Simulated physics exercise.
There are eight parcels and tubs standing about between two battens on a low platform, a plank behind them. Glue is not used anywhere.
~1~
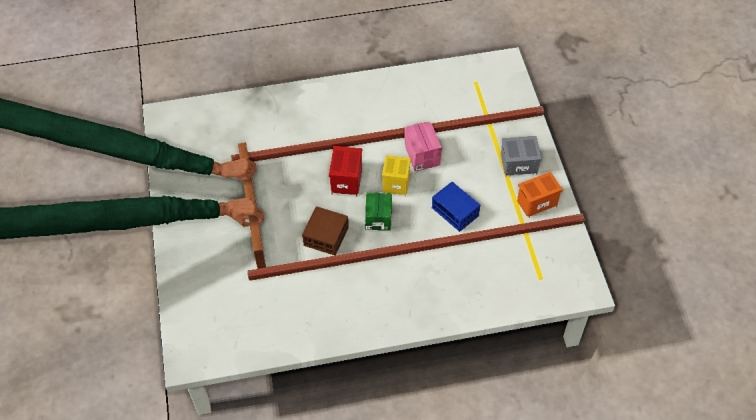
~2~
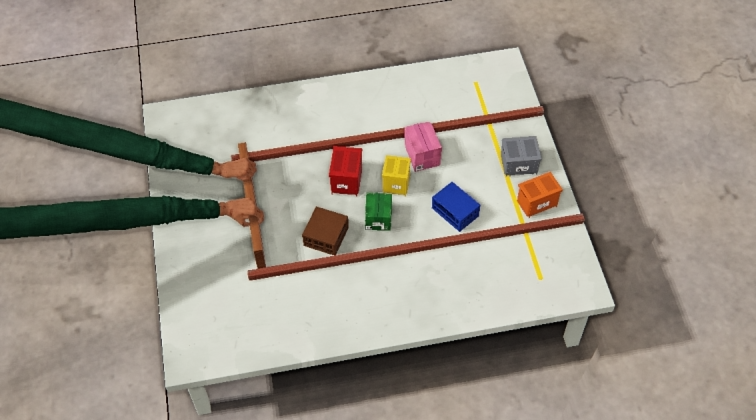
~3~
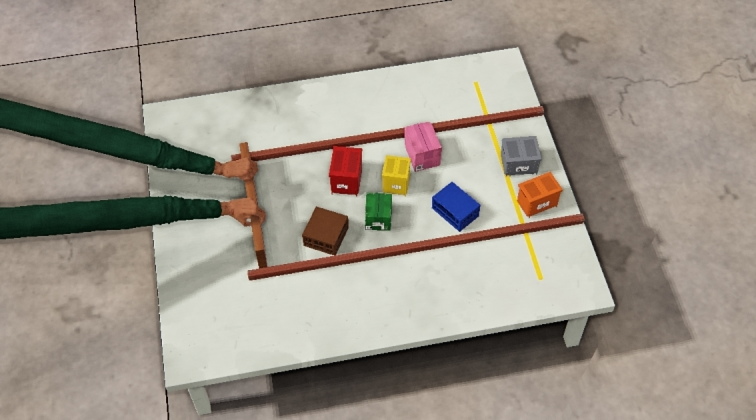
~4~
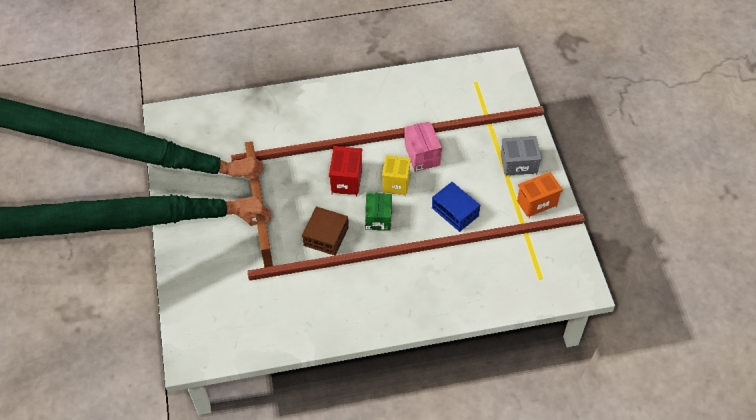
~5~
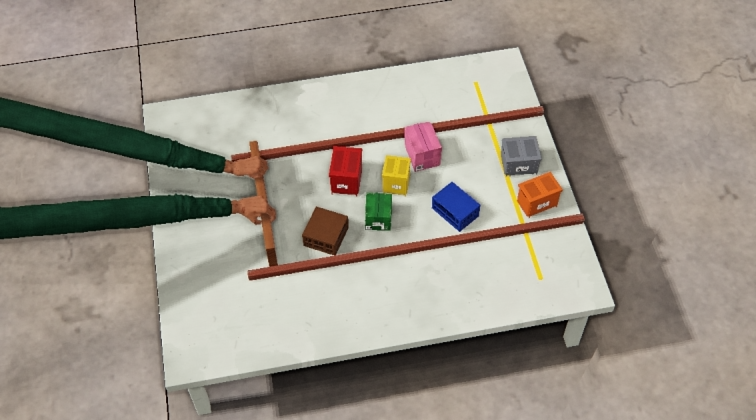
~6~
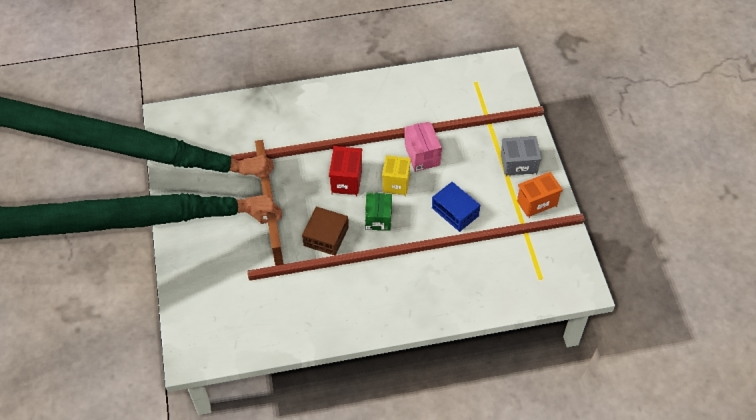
Two green-sleeved arms hold a reddish-brown plank at the left end of a pale low platform, then slide it slowly a short way right between two battens. The eight coloured parcels and tubs stay where they are, the plank still short of the brown one, with a yellow line across the right side.
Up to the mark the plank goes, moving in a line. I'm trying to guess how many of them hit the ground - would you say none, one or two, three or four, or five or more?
I would say three or four.
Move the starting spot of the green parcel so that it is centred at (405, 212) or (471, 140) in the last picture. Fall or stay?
It keeps its place, then topples off.
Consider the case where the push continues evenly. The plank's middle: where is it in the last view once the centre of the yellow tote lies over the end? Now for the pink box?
Around (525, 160), then around (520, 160).
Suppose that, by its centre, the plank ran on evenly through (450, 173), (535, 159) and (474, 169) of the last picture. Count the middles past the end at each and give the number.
Respectively, 0, 6 and 1.
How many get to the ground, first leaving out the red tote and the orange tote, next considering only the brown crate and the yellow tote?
The first try gives 1, the second gives 1.
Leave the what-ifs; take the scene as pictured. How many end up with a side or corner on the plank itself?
Tally at the end: 2.
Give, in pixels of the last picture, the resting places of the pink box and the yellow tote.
The first one ends at (537, 127), the second at (545, 157).
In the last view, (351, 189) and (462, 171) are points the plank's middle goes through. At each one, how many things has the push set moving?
So far 3, and 8 at the second.
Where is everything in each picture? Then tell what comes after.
Orange tote (539, 195); grey tote (520, 156); blue crate (456, 207); plank (252, 205); tape (506, 174), in the first frame.
Grey tote (520, 156); green parcel (379, 212), in the second frame.
Blue crate (456, 207); red tote (346, 171), in the third frame.
Orange tote (539, 195); brown crate (326, 231), in the fourth frame.
Grey tote (520, 156); yellow tote (396, 176), in the fifth frame.
Orange tote (539, 195); grey tote (520, 156); blue crate (456, 207); plank (269, 202); tape (506, 174), in the sixth frame.
Early on, none off yet; orange tote at rest near (539, 195); grey tote at rest near (520, 156); blue crate at rest near (456, 206).
Finally, the number that fall off is three or four; lost, blue crate, grey tote and orange tote.
